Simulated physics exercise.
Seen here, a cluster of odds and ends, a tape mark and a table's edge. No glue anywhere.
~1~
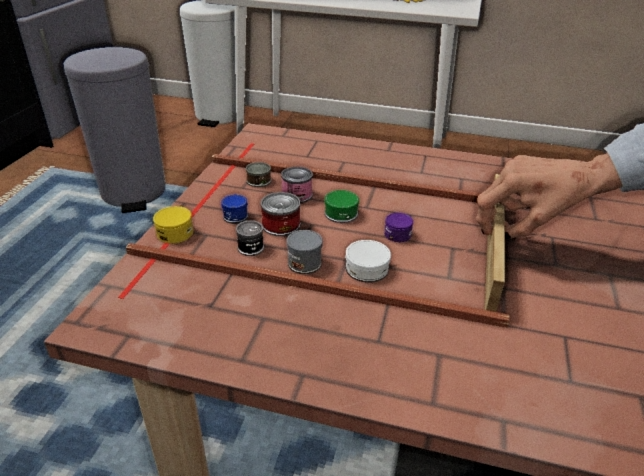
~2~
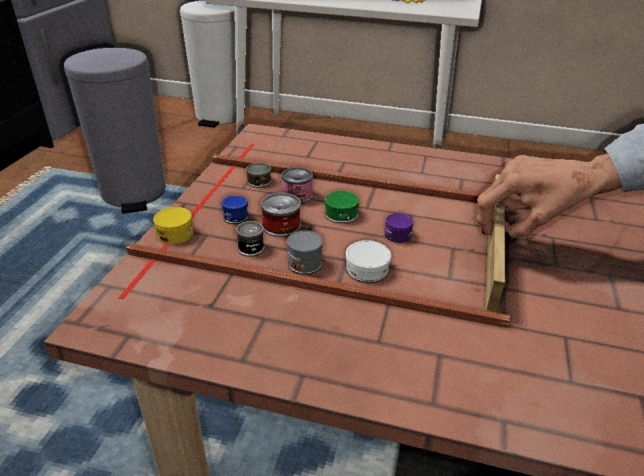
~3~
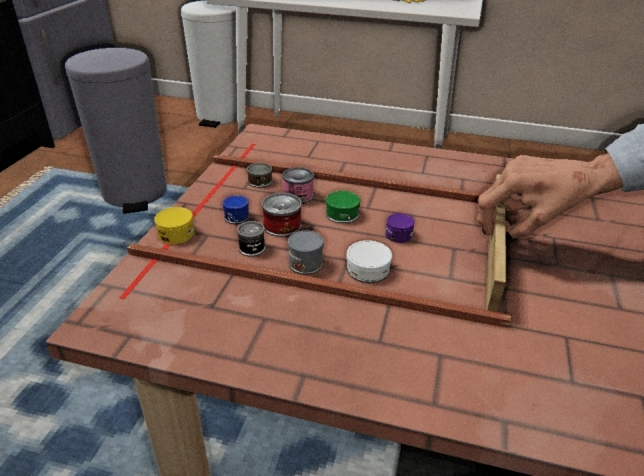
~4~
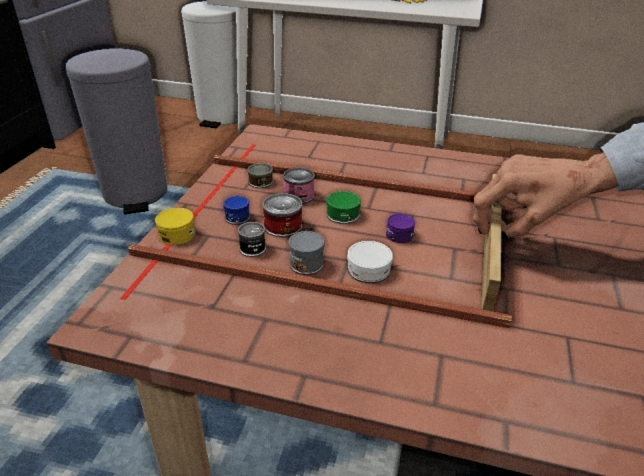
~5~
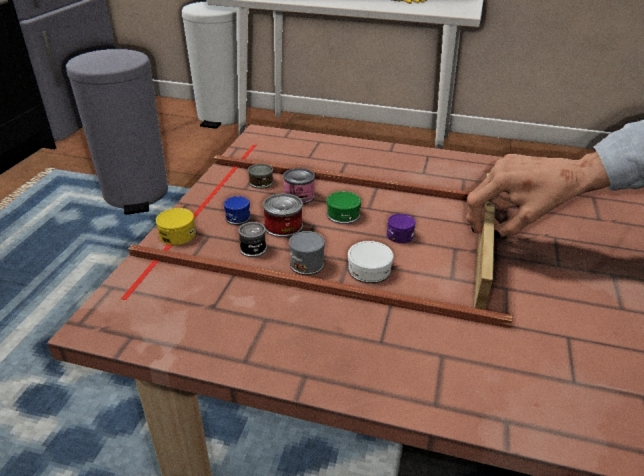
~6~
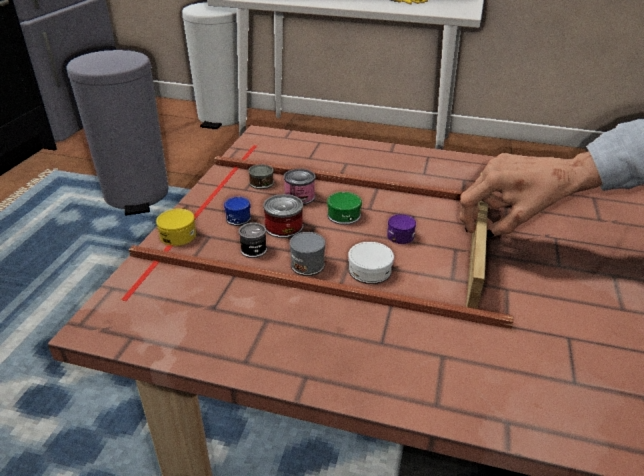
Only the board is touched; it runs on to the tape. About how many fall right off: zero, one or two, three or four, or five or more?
The number that fall off is five or more.
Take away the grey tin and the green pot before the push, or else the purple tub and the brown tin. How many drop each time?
It would be 3 and 4.
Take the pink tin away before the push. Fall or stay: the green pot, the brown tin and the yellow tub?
The green pot remains up; the brown tin stays on; the yellow tub falls.
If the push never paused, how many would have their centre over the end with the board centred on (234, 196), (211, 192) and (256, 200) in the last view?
In that order 2, 6 and 0.
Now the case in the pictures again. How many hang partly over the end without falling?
The number is 3.
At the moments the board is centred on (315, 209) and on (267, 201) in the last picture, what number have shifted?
First 7, then 10.
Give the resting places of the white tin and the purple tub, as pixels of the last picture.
The white tin stops around (162, 223); the purple tub around (193, 197).
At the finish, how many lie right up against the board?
The number is 4.
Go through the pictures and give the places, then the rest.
In the first frame, yellow tub (174, 225); brown tin (259, 174); blue tin (235, 209); board (496, 237); tape (200, 205).
In the second frame, brown tin (259, 175); pink tin (297, 185).
In the third frame, blue tin (236, 210); green pot (343, 207).
In the fourth frame, yellow tub (176, 226); board (493, 236).
In the fifth frame, brown tin (261, 176); white tin (370, 262).
In the sixth frame, yellow tub (177, 227); brown tin (261, 177); blue tin (238, 211); board (479, 235); tape (203, 207).
Early on, none off yet; yellow tub at rest near (177, 227); brown tin at rest near (261, 177); blue tin at rest near (238, 211).
A while later, none off yet; yellow tub travelled about its own width near (149, 224); brown tin travelled about its own width near (235, 168); blue tin travelled well along near (179, 202).
Finally, the number that fall off is five or more; lost, grey tin, red tin, black tin, blue tin, brown tin and yellow tub.
